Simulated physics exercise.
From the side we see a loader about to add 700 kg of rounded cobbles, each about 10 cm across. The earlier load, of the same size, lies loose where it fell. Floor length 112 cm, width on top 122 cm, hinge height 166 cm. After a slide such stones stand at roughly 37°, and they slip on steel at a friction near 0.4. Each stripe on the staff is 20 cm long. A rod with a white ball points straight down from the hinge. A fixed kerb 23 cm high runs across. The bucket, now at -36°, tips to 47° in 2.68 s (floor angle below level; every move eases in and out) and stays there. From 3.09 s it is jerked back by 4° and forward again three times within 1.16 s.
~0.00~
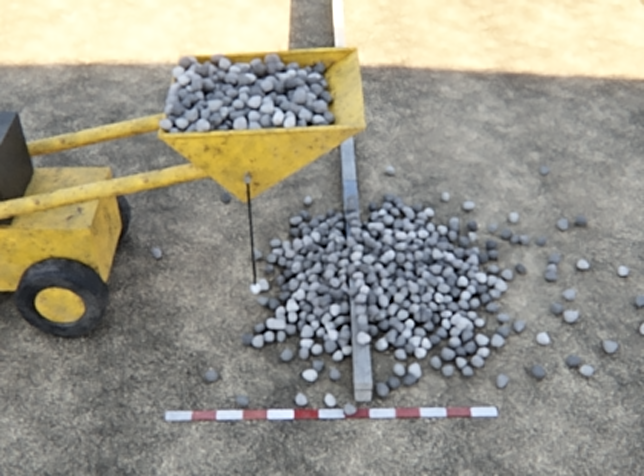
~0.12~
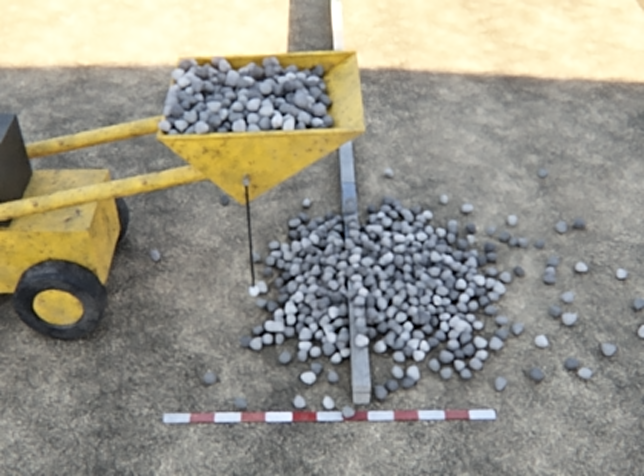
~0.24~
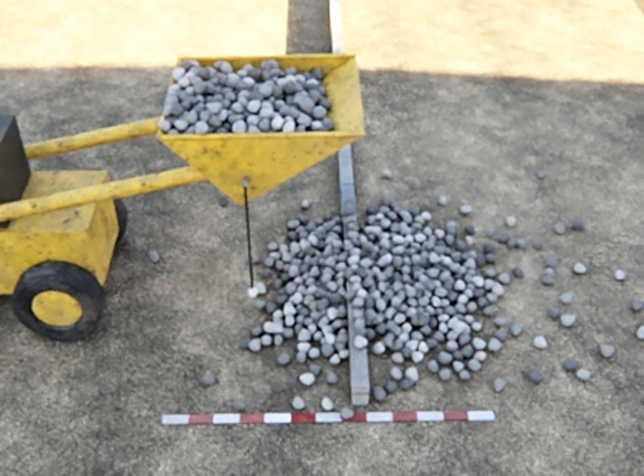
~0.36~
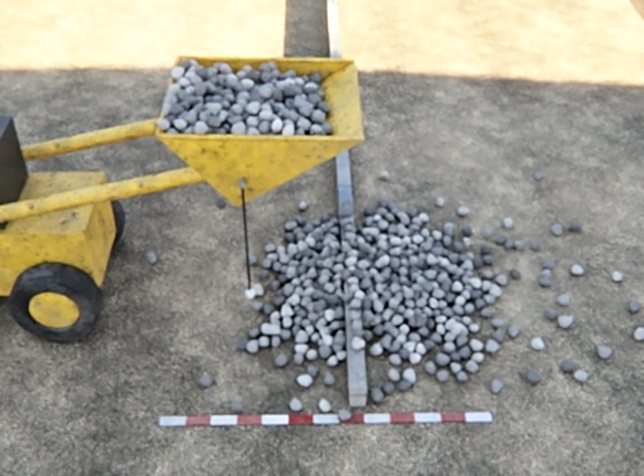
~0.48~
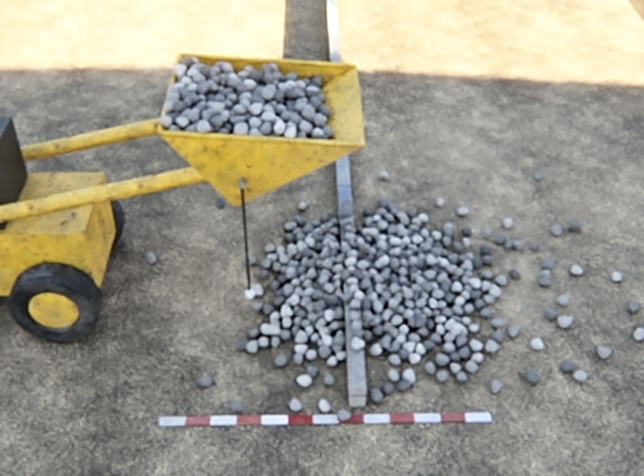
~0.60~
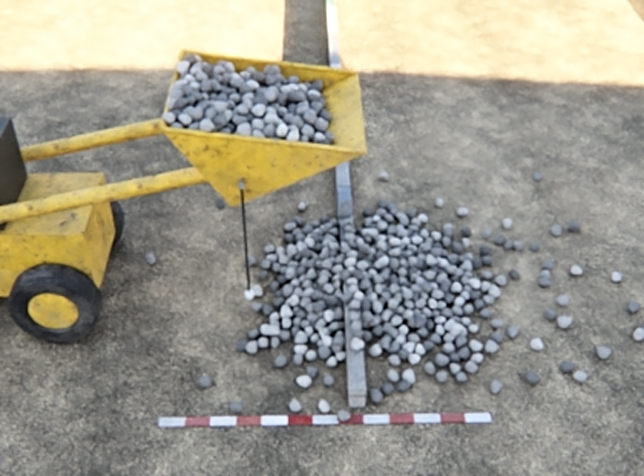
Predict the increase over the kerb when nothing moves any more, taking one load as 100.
About 81 per cent.
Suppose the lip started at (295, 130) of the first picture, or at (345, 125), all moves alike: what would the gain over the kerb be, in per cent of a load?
Near 10 per cent from the first place, 55 from the second.
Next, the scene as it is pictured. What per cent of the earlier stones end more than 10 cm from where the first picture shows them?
About 25 per cent.
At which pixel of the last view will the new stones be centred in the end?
Near (392, 273).
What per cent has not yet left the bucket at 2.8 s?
It holds some 0 per cent.
After 2.0 s the floor is at 34°; in per cent of one load, 81 in the bucket, 53 on this side of the kerb, 66 over the kerb; the foremost stones are at (601, 279).
After 2.8 s the floor is at 47°; in per cent of one load, 1 in the bucket, 67 on this side of the kerb, 132 over the kerb; the foremost stones are at (601, 279).
After 4.7 s the floor is at 47°; in per cent of one load, 0 in the bucket, 59 on this side of the kerb, 141 over the kerb; the foremost stones are at (613, 263).
After 7.5 s the floor is at 47°; in per cent of one load, 0 in the bucket, 59 on this side of the kerb, 141 over the kerb; the foremost stones are at (613, 263). Net gain over the kerb, 81.
